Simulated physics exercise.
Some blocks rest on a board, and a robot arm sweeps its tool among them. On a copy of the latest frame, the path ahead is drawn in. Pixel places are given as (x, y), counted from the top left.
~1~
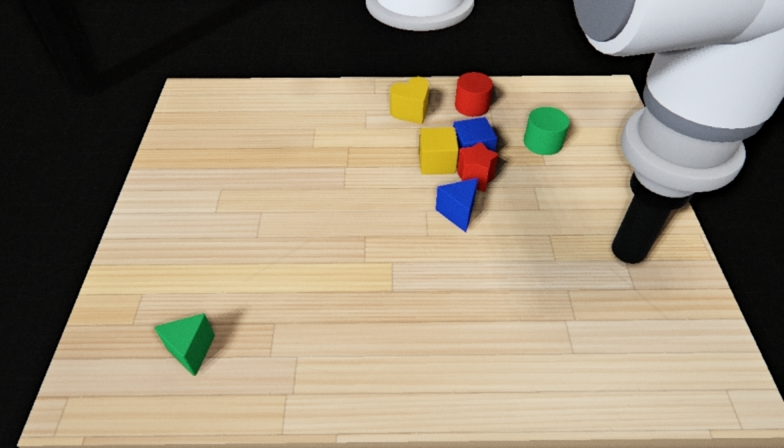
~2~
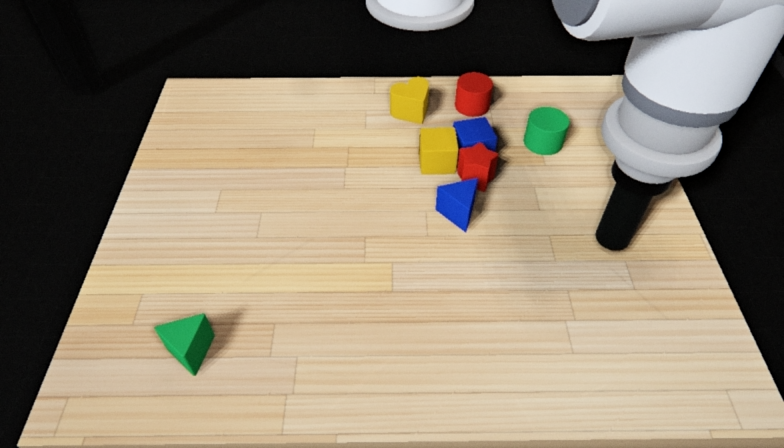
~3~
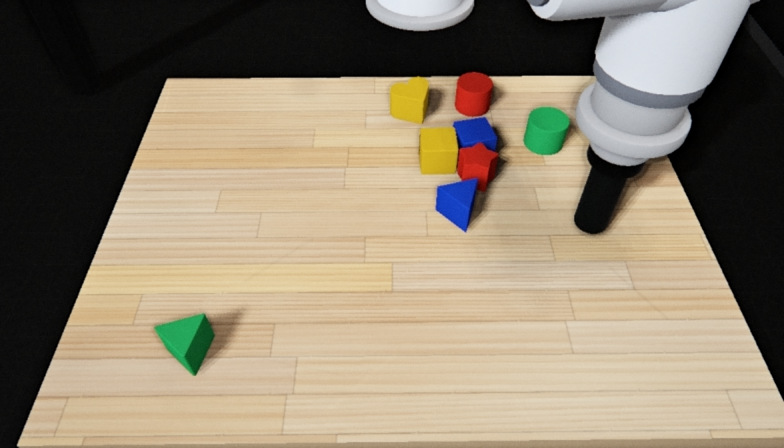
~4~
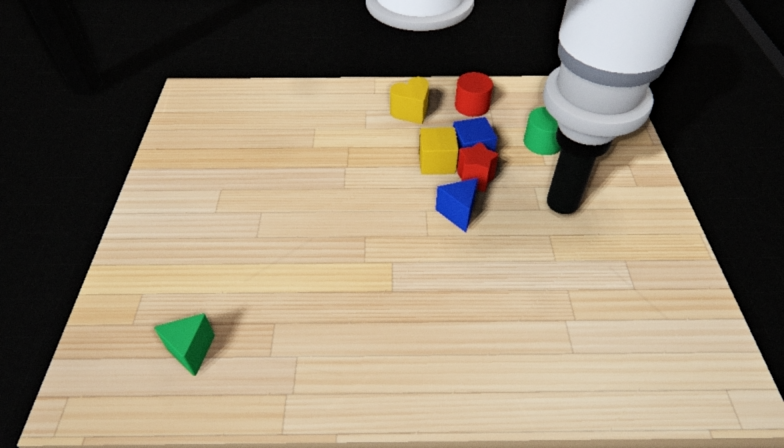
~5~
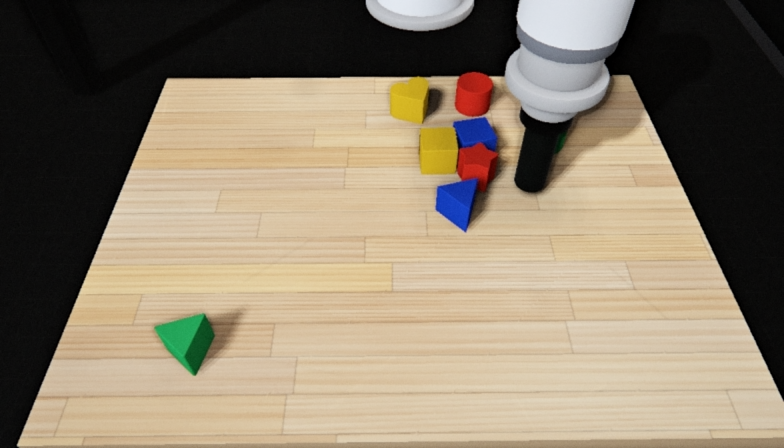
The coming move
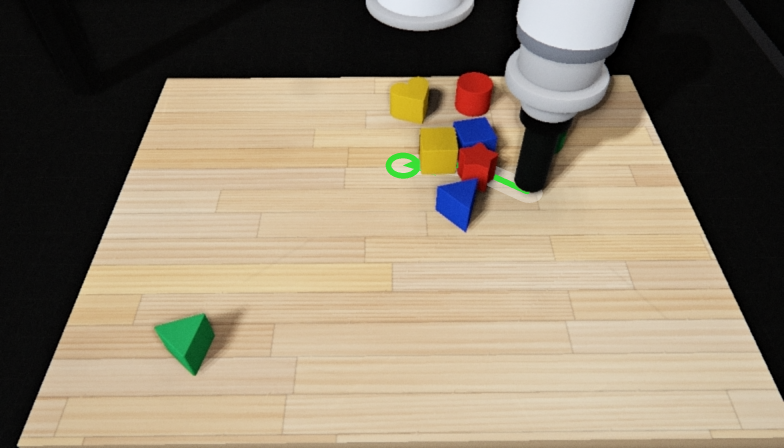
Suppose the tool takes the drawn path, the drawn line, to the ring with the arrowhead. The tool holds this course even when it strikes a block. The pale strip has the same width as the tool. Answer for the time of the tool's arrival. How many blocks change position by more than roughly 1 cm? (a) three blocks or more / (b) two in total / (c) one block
I'll go with a - three blocks or more.
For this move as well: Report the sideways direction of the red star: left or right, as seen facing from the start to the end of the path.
It shifts to the left.
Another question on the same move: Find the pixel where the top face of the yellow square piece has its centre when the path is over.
The middle of its top is at (369, 131).
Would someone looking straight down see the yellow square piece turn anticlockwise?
My answer is no.
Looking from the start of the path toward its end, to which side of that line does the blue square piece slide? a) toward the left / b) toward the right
The answer is b.
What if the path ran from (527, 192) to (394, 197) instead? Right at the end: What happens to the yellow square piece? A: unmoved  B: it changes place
Answer: B.
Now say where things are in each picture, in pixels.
In the first picture, tool tip at (628, 252); block tops, yellow square piece at (439, 139); blue triangle at (461, 191); blue square piece at (475, 129); red star at (478, 155).
In the second picture, tool at (612, 239); blocks unchanged.
In the third picture, tool at (590, 223); blocks unchanged.
In the fourth picture, tool at (562, 204); blocks unchanged.
In the fifth picture, tool at (529, 183); yellow square piece at (439, 139); blue triangle at (461, 191); blue square piece at (475, 129); red star at (478, 155).
Path on the board, from (527, 192) by way of (487, 174) and (446, 164) to (403, 165).
The first path, step by step. One third of the way, tool at (489, 165); yellow square piece at (432, 138), turned 20° clockwise; blue square piece at (472, 128); red star at (462, 153), turned 40° anticlockwise.
Two thirds of the way, tool at (447, 156); yellow square piece at (409, 135), turned 55° clockwise; blue square piece at (466, 120), turned 20° clockwise; red star at (434, 158), turned 90° anticlockwise.
At the end, tool at (403, 157); yellow square piece at (369, 131), turned 80° clockwise; blue triangle in place; blue square piece at (466, 120), turned 20° clockwise; red star at (424, 162), turned 130° anticlockwise.
